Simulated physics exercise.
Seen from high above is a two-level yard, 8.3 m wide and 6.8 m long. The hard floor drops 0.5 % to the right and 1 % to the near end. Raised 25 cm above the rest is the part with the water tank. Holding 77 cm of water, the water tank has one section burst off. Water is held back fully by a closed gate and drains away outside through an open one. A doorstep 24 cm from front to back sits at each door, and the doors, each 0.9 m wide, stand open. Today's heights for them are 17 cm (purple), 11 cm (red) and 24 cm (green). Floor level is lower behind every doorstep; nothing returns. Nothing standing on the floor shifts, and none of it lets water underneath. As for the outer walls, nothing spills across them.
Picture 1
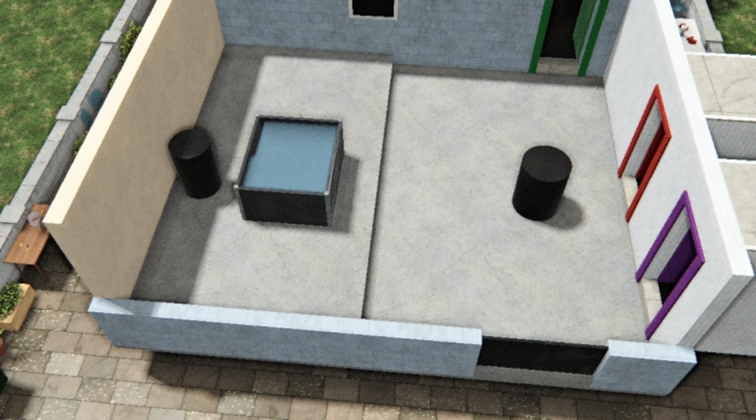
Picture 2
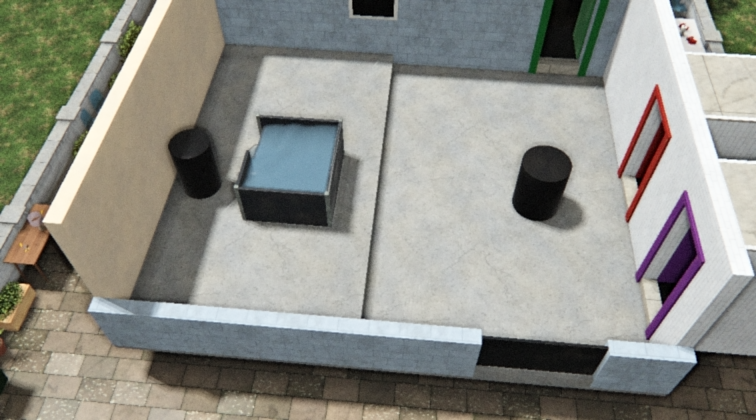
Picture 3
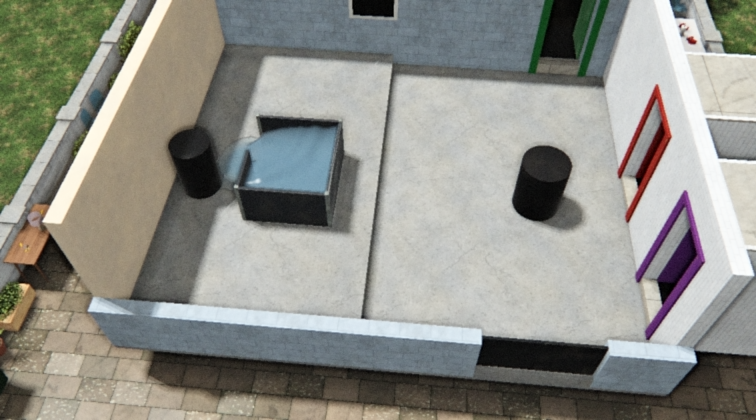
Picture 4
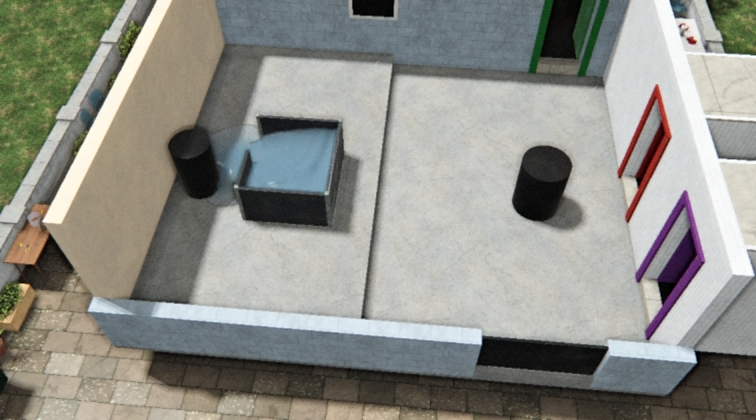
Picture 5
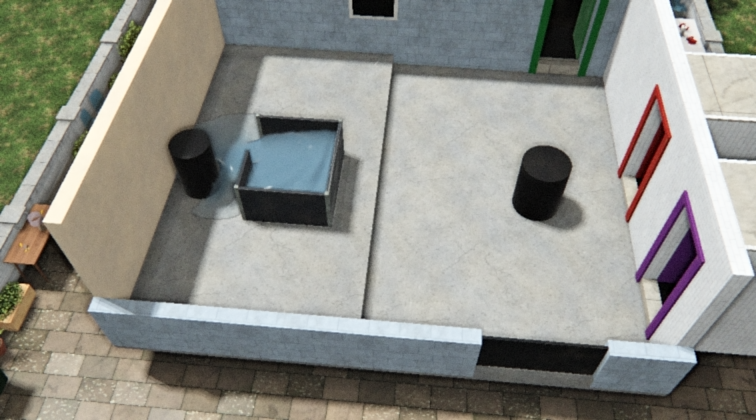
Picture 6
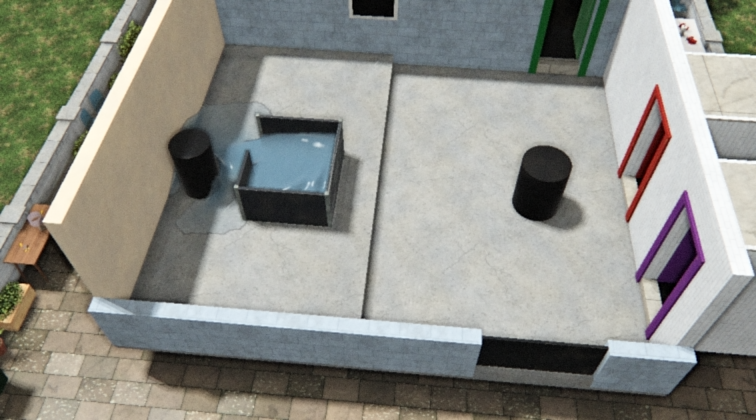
A walled yard with a pale stone floor, split by a low step running front to back, is seen from high above. An open-topped dark tank of blue water stands left of centre between two black cylinders, with a green door frame at the back and red and purple ones on the right. The tank's left side opens and water pours out leftward, spreading thinly around the nearer cylinder, while the view stays still.
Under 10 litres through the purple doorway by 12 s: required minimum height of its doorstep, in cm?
Roughly 6 cm.
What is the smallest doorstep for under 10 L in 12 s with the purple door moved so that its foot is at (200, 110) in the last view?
Roughly 23 cm.
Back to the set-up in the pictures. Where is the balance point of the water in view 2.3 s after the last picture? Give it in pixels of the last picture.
The water is centred near (255, 158).
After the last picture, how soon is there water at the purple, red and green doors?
The purple door at 7.0 s, the red door at 6.0 s and the green door at 4.0 s.
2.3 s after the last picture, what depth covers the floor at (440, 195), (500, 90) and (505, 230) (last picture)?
First 0, then 0, then 0 cm.
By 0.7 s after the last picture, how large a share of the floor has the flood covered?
Roughly 15 percent of the floor is wet.
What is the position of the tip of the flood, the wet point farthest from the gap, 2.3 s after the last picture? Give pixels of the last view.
The farthest wet point sits near (412, 68) in the last view.
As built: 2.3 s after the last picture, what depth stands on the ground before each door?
Lab note, cm: Purple 0; red 0; green 0.
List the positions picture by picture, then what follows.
The first picture shows the water tank at (291, 156) is whole and still, 77 cm deep; the purple door at (664, 274) is dry.
In the second picture, water pours out at (259, 156) and has run 0.3 m, to a hidden place; about 6 cm deep outside, 77 cm at the back.
In the third picture, water pours out at (260, 157) and has run 0.8 m, to a hidden place; about 11 cm deep outside, 76 cm at the back.
In the fourth picture, water pours out at (260, 158) and has run 1.4 m, to a hidden place; about 10 cm deep outside, 69 cm at the back.
In the fifth picture, the gap is at (260, 157), the front 1.6 m out at a hidden place; the back of the water tank holds 65 cm.
In the sixth picture, the gap is at (260, 157), the front 1.8 m out at (201, 110); the back of the water tank holds 64 cm; the purple door at (664, 274), 7.1 m from the gap, is still 7.0 m from the nearest water.
Then, 0.7 s after the last picture water covers 15 % of the floor, deepest (46 cm) near (186, 149); it has not reached the purple door.
Then, 2.3 s after the last picture water covers 25 % of the floor, deepest (26 cm) near (186, 149); it has not reached the purple door.
Then, 11.3 s after the last picture water covers 90 % of the floor, deepest (12 cm) near (512, 359); 9 cm at the purple door, 0 litres in over its 17 cm doorstep.
At the purple door as built, the water peaked near 9 cm, 9.3 s after the last picture.
Run again over the same 12 s with other heights there, 15 litres in over 5.5 cm, 3 litres over 7.5 cm. The limit of 10 litres is kept from about 6 cm up.
